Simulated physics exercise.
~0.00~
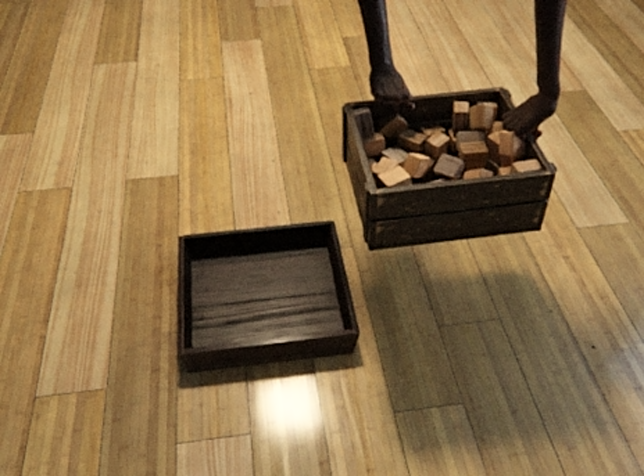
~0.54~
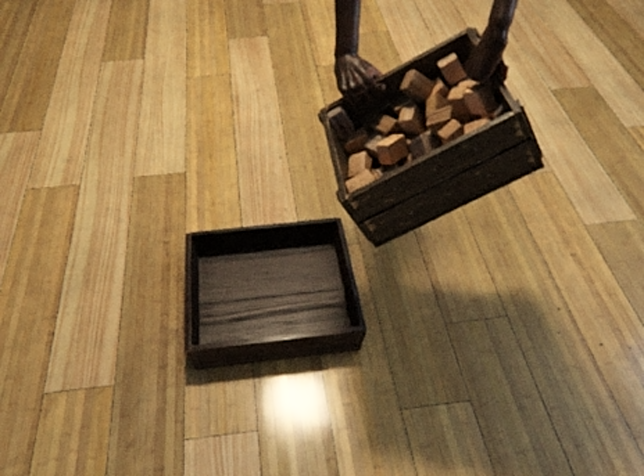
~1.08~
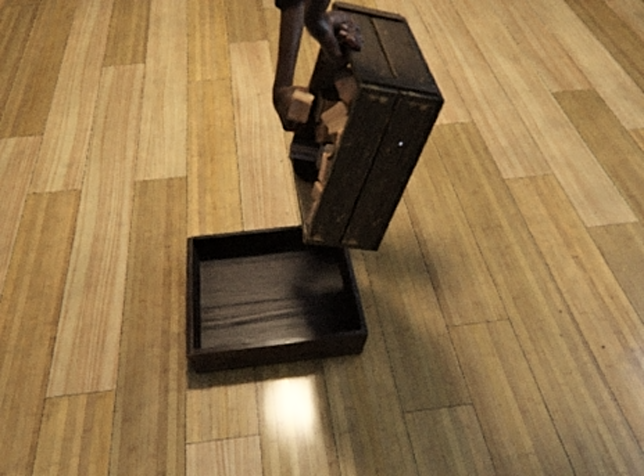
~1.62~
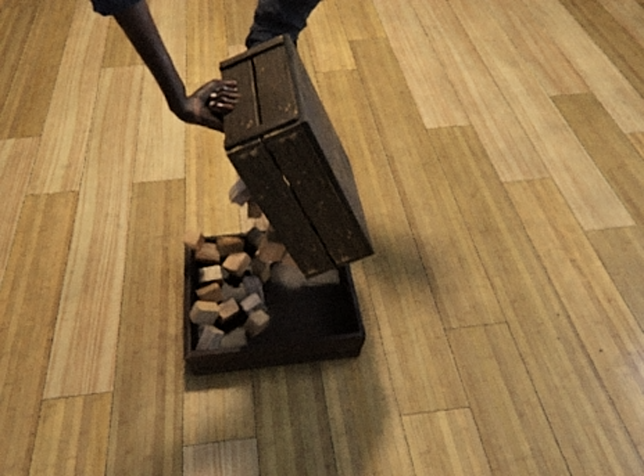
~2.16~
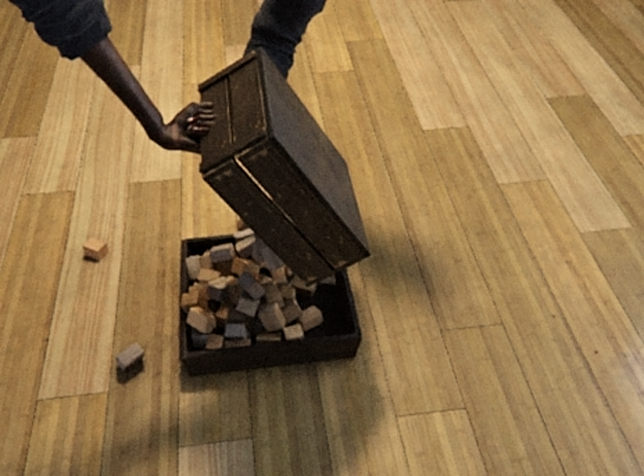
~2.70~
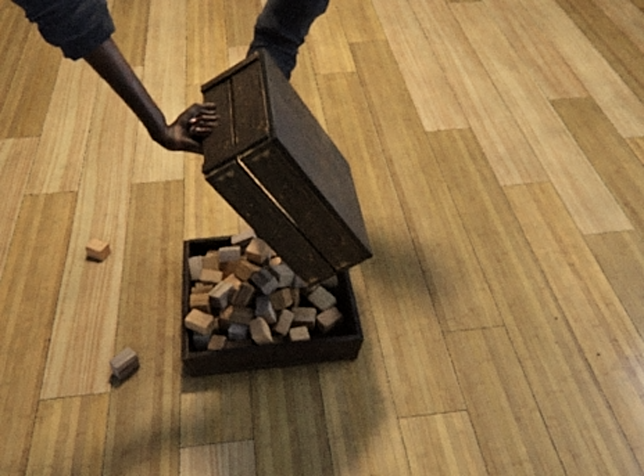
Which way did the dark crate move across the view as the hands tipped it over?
The dark crate moved to the left as the hands tipped it over the tray.
